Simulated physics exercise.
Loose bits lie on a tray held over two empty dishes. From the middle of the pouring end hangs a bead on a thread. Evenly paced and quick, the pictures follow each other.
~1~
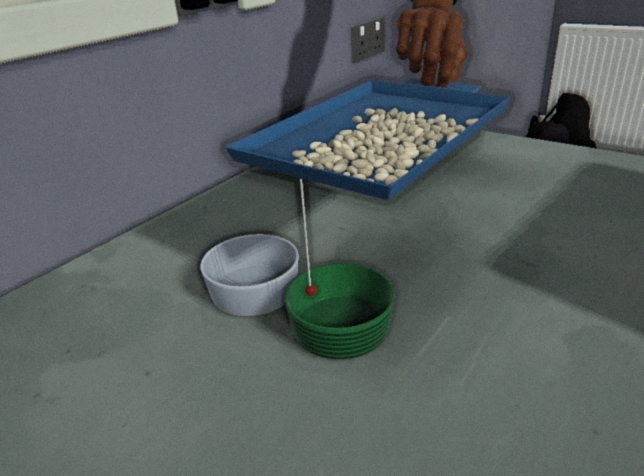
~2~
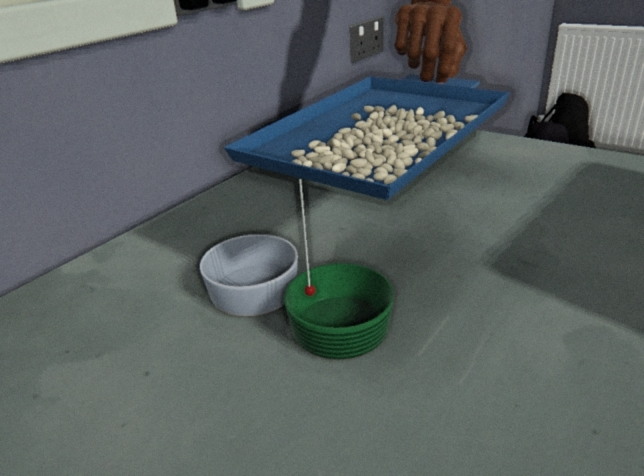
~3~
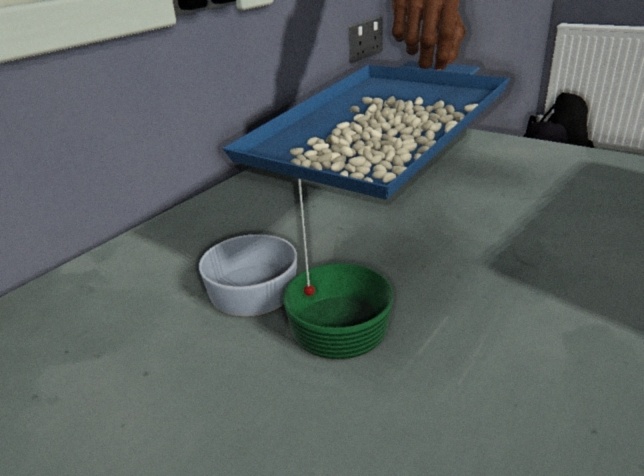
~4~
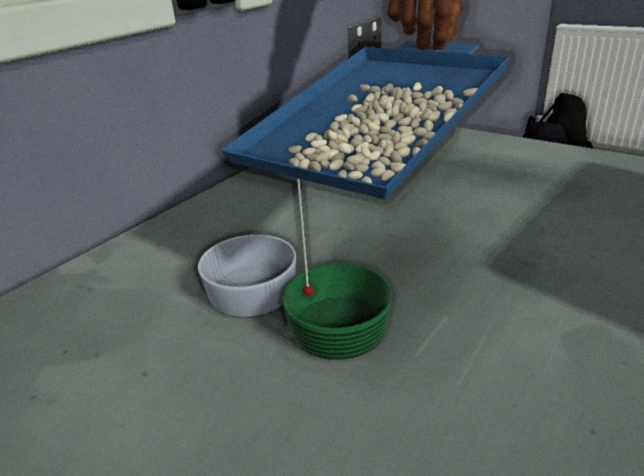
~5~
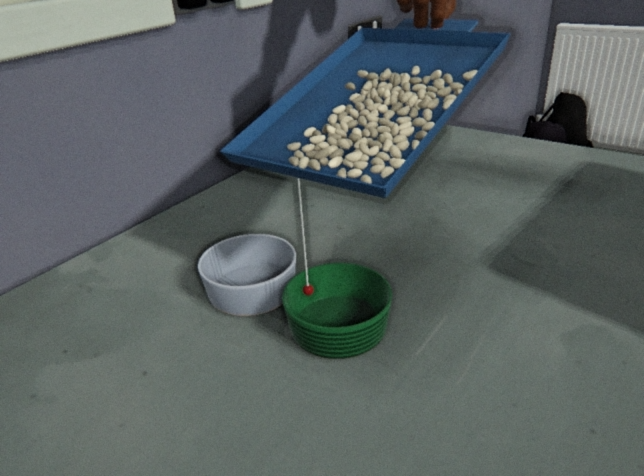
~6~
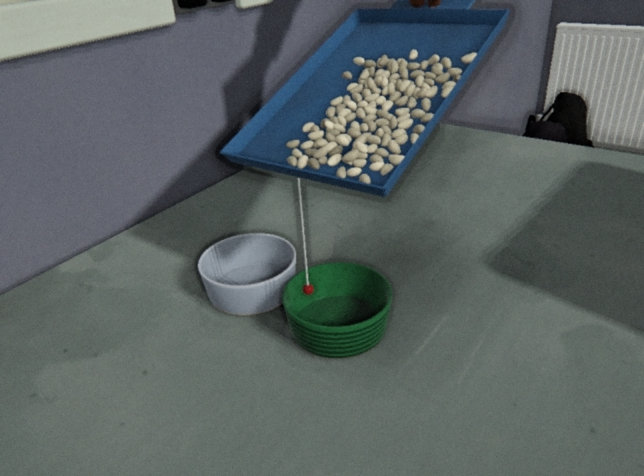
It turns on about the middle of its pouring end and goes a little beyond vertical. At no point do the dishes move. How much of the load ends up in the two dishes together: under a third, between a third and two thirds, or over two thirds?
Together the dishes get under a third of it.
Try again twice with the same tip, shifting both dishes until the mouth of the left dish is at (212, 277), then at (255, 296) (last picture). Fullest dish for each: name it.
At the first place the right-hand dish, at the second the left-hand dish.
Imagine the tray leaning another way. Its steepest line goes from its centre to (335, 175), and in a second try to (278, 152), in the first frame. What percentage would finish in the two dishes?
About 0 and 50 percent.
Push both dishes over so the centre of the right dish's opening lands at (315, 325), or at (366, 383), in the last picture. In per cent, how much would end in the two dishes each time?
Some 70 percent in the first case, 70 percent in the second.
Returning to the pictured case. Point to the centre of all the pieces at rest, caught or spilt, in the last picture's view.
At about (235, 376), give or take.
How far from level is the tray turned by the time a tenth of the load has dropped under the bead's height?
About 90 degrees.
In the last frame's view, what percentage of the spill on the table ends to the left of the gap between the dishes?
I make it about 80 percent or so.
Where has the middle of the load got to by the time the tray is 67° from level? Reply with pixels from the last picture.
I'd put it at about (316, 138).
Soon after the last picture, tray tipped steeply; nearly all on the tray; a stray few in the air.
A little later, tray tipped past a quarter turn; a small part on the tray; about half outside both; about a third in the air.
Later still, tray tipped past a quarter turn; a stray few in the right dish; nearly all outside both.
At rest, tray tipped past a quarter turn; a stray few in the right dish; none in the left dish; nearly all outside both.
